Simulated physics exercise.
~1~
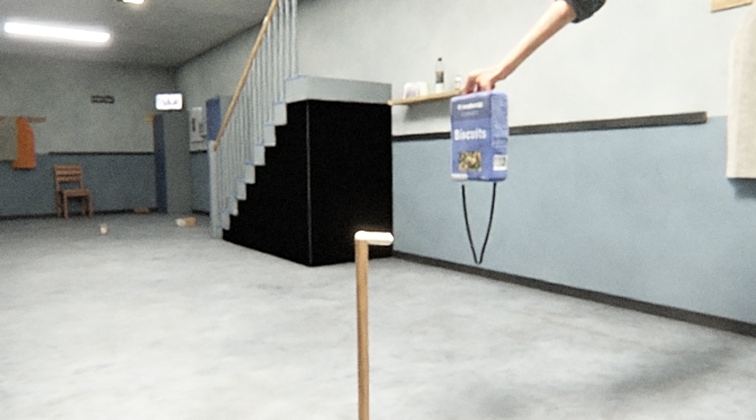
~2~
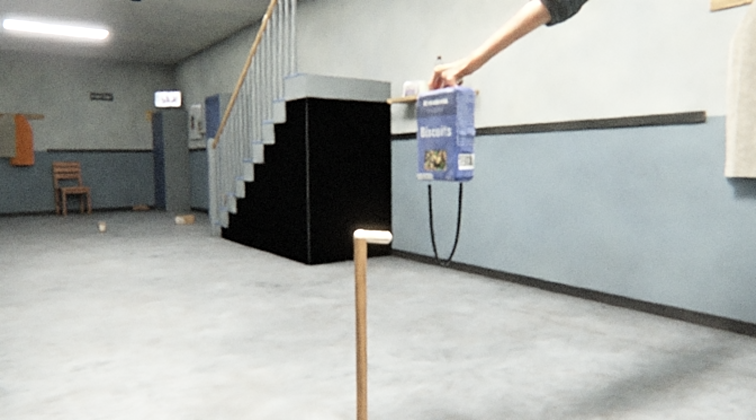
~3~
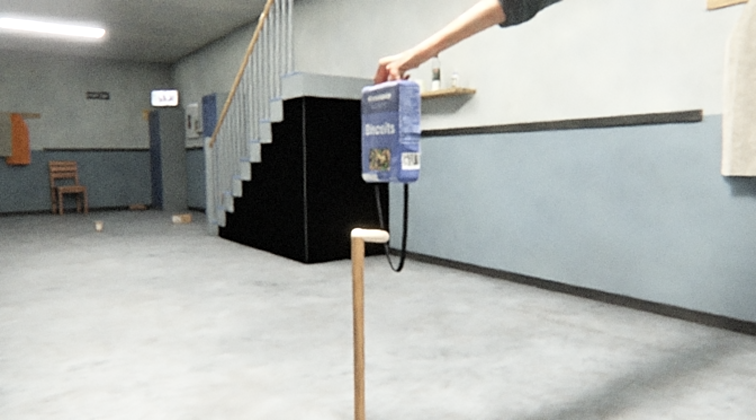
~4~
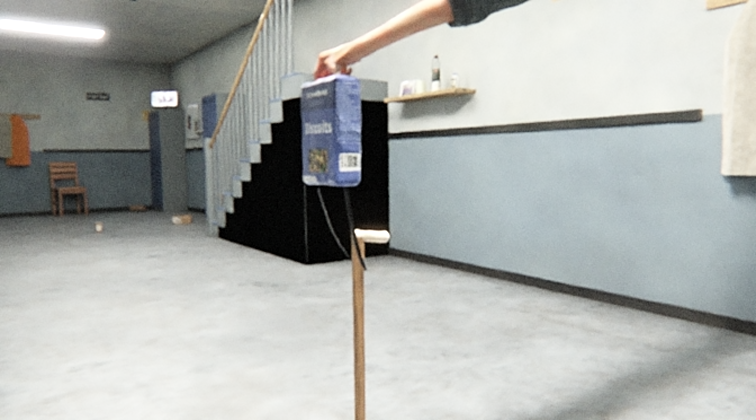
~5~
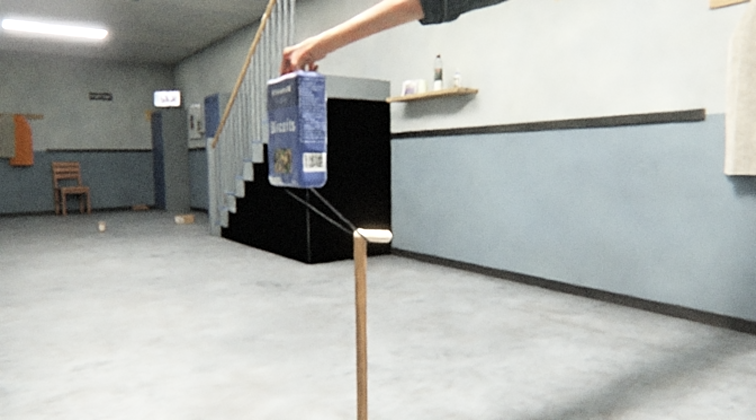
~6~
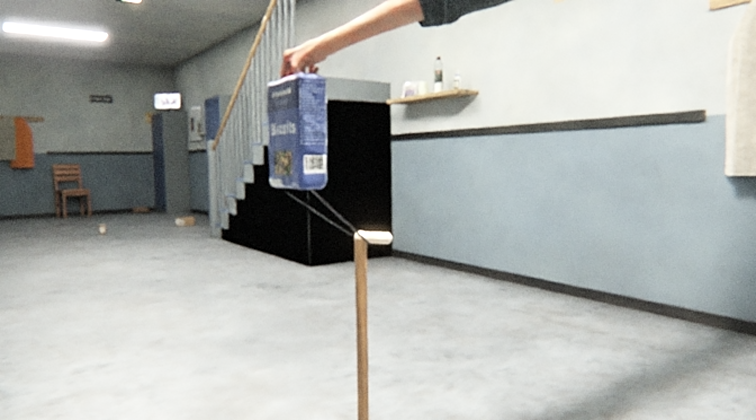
A hand reaching in from the upper right grips the top of a blue biscuit bag, with a dark loop of ribbon dangling beneath it. The slightly swaying view looks across a grey-floored hall with pale and blue walls, a staircase with a black side left of centre, and an orange cloth and wooden chair far left. A thin wooden post with a pale hook stands in front. The hand carries the bag left, upright, over the post. The trailing loop catches on the hook and pulls taut, and the bag stops just past it, snagged.
